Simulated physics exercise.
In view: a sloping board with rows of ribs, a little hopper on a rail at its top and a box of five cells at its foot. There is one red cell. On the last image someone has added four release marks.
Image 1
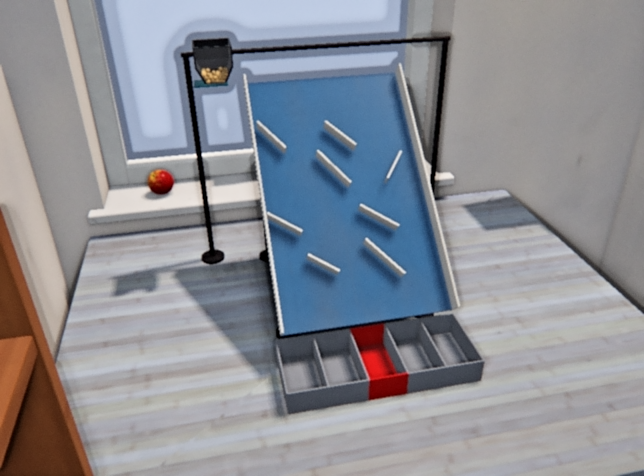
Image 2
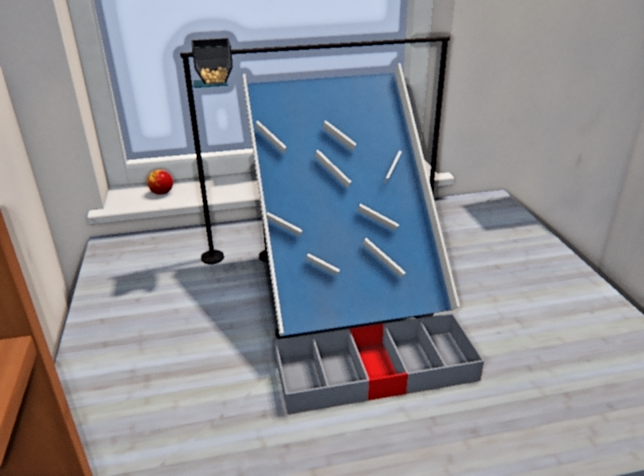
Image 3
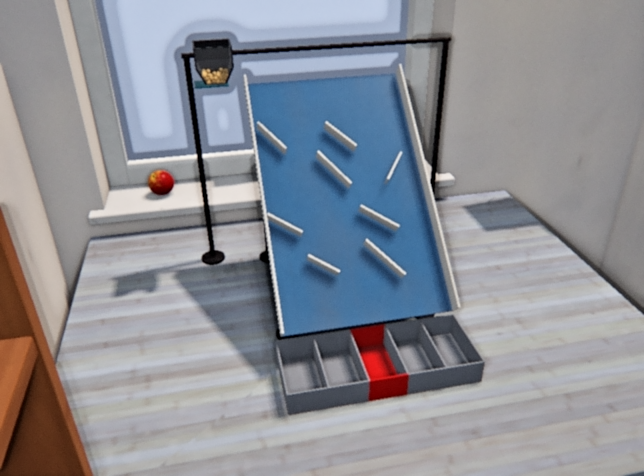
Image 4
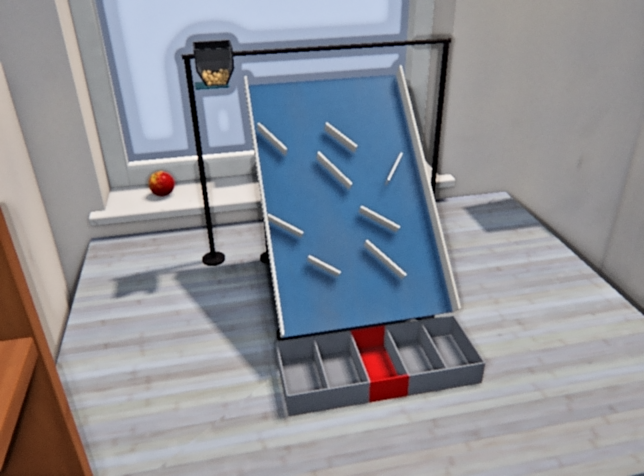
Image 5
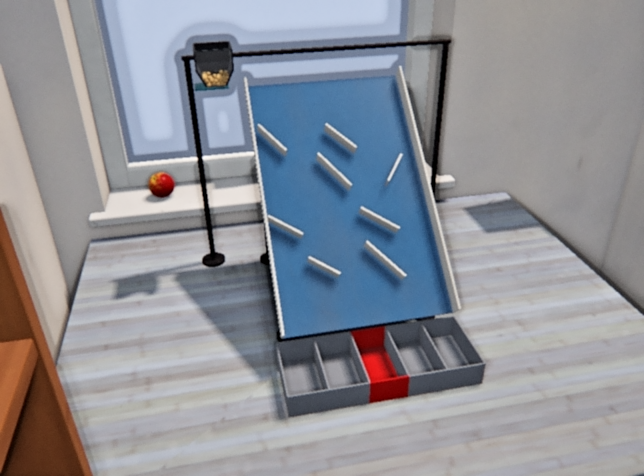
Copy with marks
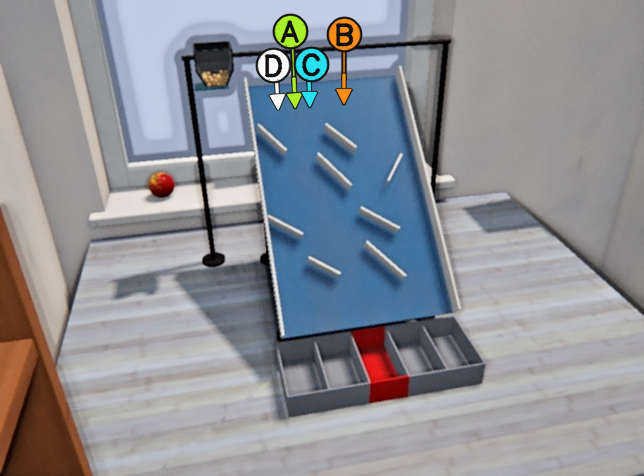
Nothing moves apart from a barely noticeable drift of the view; a small hopper of dried chickpeas hangs from a dark rail at the upper left of a sloping blue board with pale ribs. From start to end, the five-cell box at its foot, its middle cell red, stays empty.
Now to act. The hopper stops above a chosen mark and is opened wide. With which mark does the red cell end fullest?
D is best.
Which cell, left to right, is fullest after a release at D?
The third.
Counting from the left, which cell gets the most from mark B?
It is the fifth one.
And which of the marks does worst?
It is B.
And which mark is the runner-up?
A it is.
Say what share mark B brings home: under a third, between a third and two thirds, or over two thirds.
It is under a third.
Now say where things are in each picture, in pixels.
Hopper at (215, 75), dried chickpeas, door shut, in the first frame.
Ribs (257, 121) to (285, 147), (325, 121) to (356, 145), (317, 150) to (350, 182), in the second frame.
Ribs (388, 179) to (401, 152), (268, 214) to (302, 232), (361, 205) to (399, 226), in the third frame.
Ribs (309, 256) to (340, 273), (367, 241) to (406, 275), in the fourth frame.
Red cell at (389, 388), number 3 of 5 from the left, in the fifth frame.
On the marked copy, mark A meets the board at (294, 102); mark B meets the board at (343, 98); mark C meets the board at (309, 101); mark D meets the board at (277, 104).
Choosing A, about a third in the red cell, about two thirds in other cells.
Choosing B, a stray few in the red cell, nearly all in other cells.
Choosing C, about a quarter in the red cell, most in other cells.
Choosing D, about two thirds in the red cell, about a third in other cells.
